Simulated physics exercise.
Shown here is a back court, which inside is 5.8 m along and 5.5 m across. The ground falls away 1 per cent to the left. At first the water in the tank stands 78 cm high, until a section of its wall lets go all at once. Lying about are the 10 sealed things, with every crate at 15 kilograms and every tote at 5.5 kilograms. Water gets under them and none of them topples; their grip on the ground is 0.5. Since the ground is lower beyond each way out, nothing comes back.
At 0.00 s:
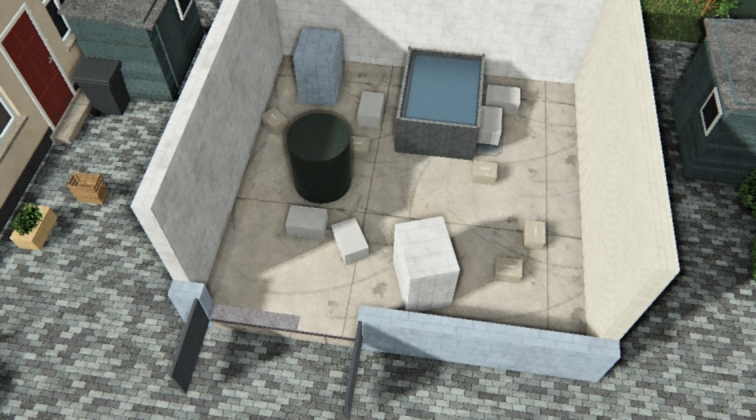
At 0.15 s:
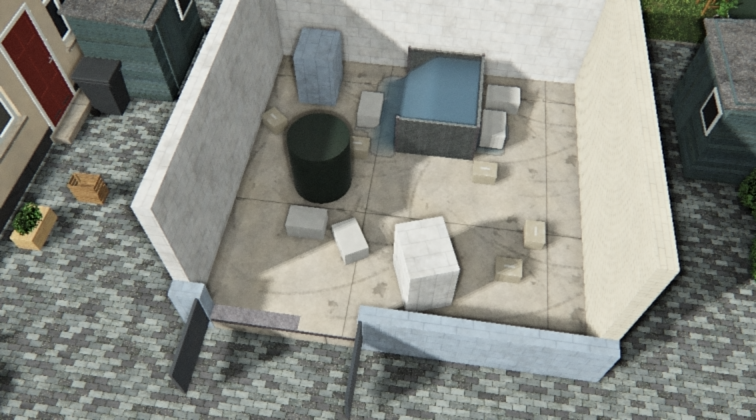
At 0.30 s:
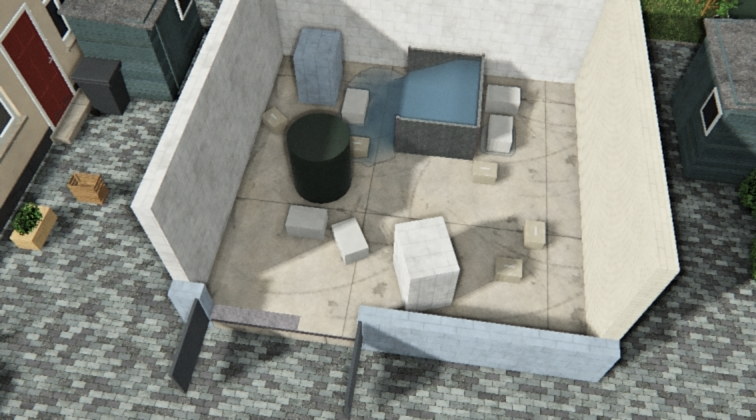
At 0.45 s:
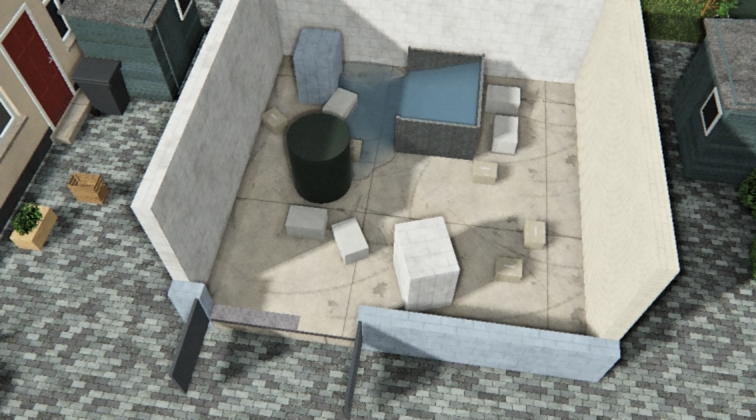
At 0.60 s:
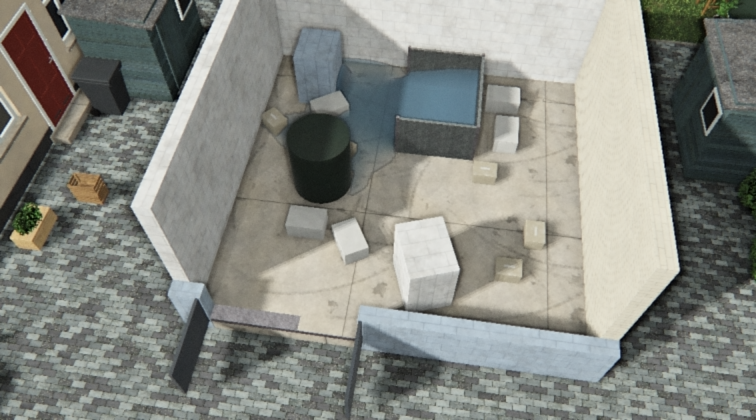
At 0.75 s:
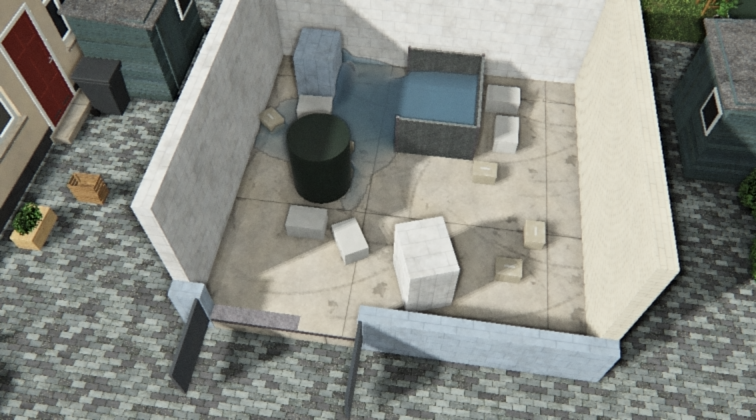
The clip opens on a walled paved yard seen from above, with a raised tank full of blue water among scattered pale blocks. Water pours from the tank's left side and spreads across the floor, pushing a nearby block leftward past the dark cylinder as the tank's level drops.
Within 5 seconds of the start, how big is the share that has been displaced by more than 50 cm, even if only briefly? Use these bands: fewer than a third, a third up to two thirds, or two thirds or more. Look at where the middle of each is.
It falls in fewer than a third.
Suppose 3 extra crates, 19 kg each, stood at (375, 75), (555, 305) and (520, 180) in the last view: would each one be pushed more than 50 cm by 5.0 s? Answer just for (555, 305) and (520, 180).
Well, in turn they are below that and below that.
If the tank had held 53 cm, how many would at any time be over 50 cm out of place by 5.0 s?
You'd get 3 in that case.
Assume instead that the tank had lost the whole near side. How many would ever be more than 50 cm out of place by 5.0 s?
The answer would then be 5.
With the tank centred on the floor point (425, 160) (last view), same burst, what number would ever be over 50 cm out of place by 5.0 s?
Then the count would be 6.
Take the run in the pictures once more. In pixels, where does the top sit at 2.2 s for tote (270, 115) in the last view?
(272, 233), roughly.
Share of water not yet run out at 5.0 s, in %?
80 % or so.
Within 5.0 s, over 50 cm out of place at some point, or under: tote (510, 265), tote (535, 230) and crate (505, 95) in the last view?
Result, in order: Undershooting / undershooting / undershooting.
After 1.1 s 2 of 10 are over 50 cm from their spots; 3 afloat.
After 2.2 s 3 of 10 are over 50 cm from their spots; 3 afloat.
After 3.5 s 3 of 10 are over 50 cm from their spots; 1 afloat.
After 5.0 s 3 of 10 are over 50 cm from their spots, and 3 have been at some point; 1 afloat.
